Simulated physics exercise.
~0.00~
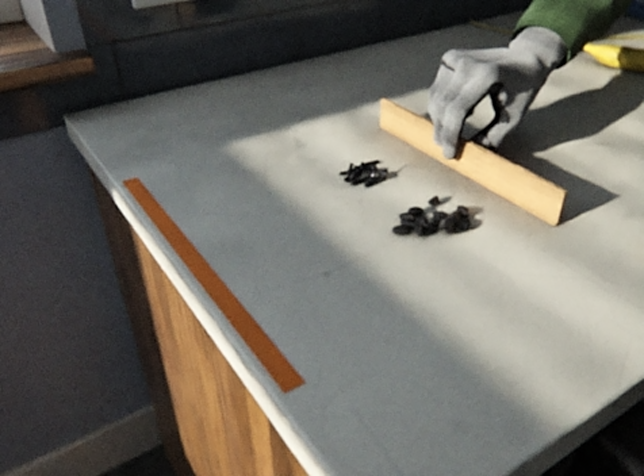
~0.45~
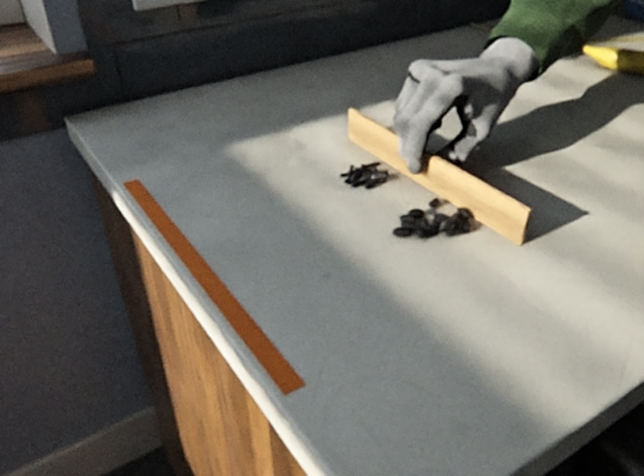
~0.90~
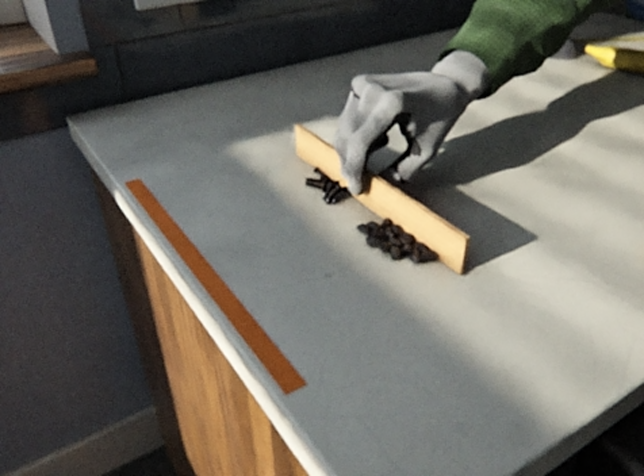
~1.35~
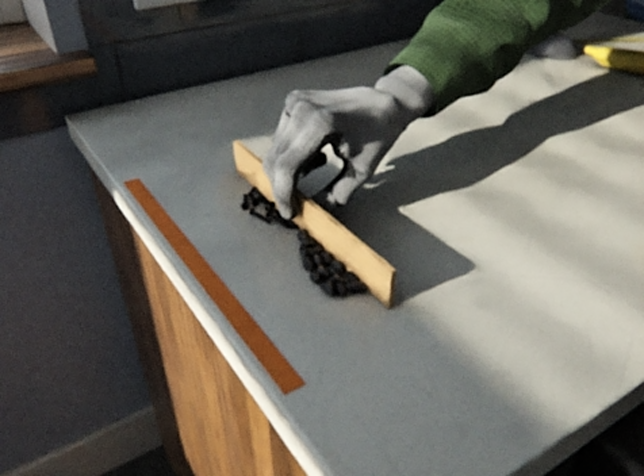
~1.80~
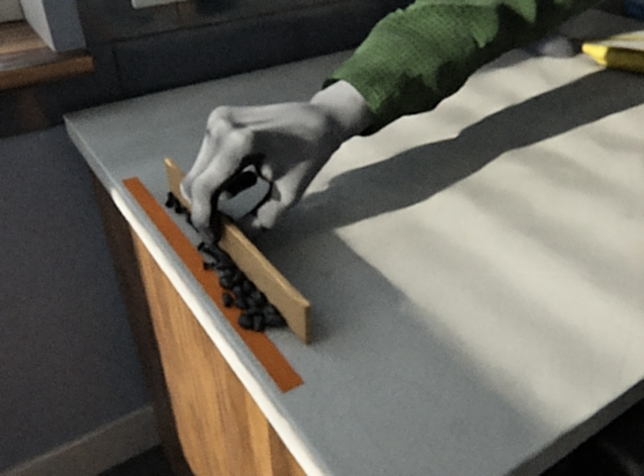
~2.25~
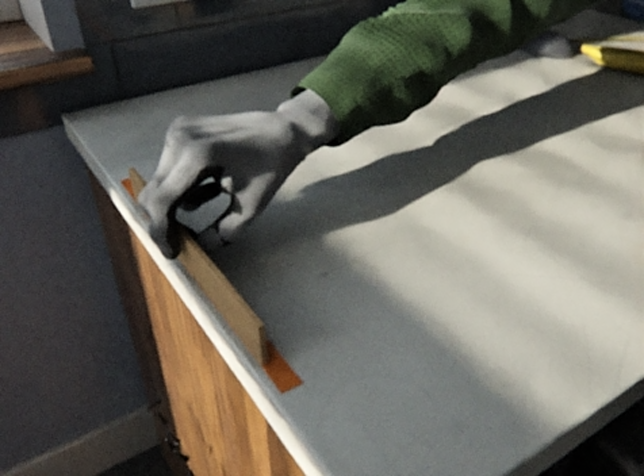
A hand pushes two small dark piles with a card across a table and off its edge.
